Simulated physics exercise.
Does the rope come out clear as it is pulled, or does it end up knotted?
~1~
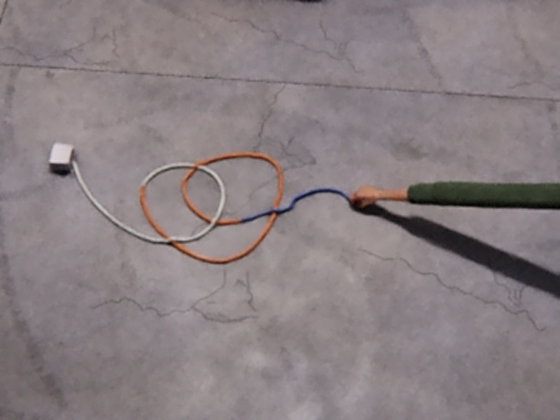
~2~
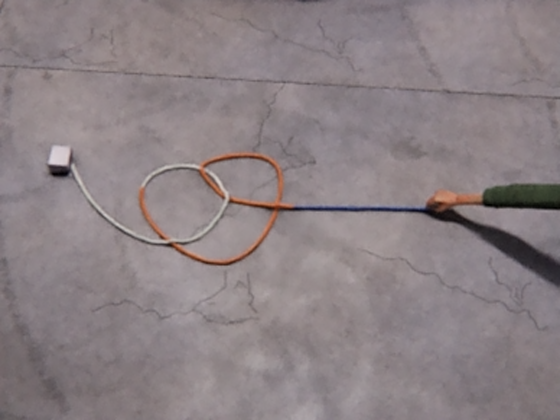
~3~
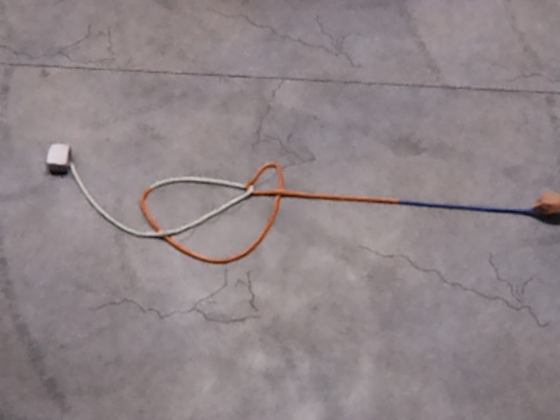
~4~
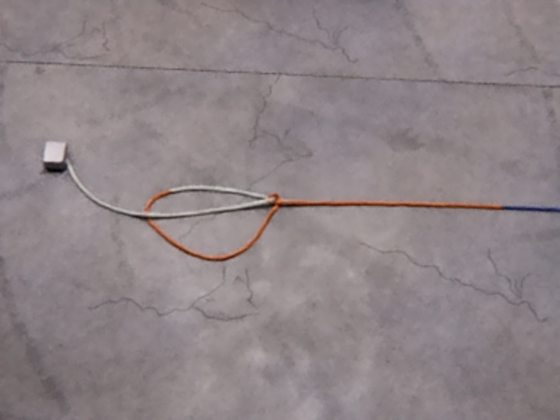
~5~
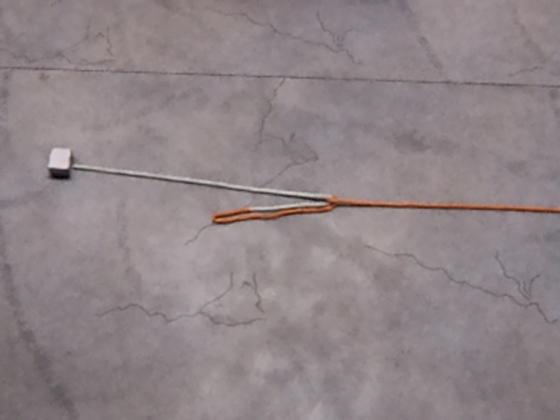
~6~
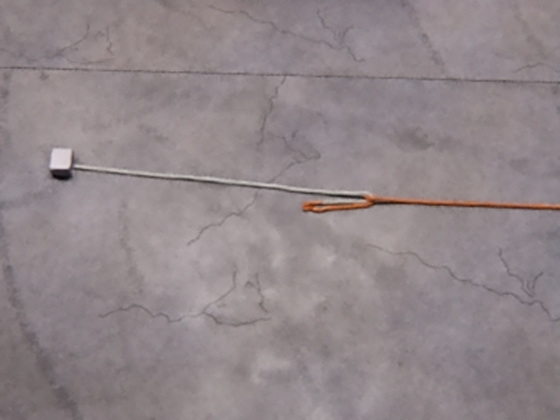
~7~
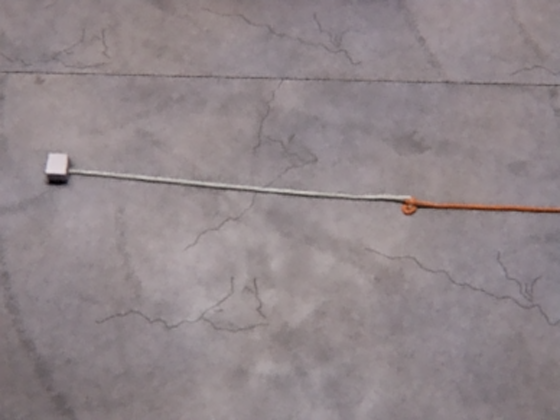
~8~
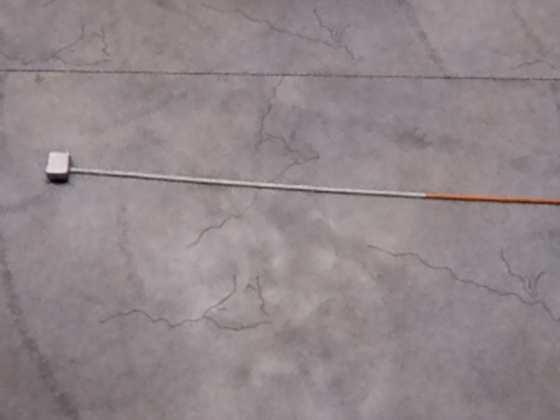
It comes out clear. The last small loop disappears and the rope in view lies straight, with no knot.
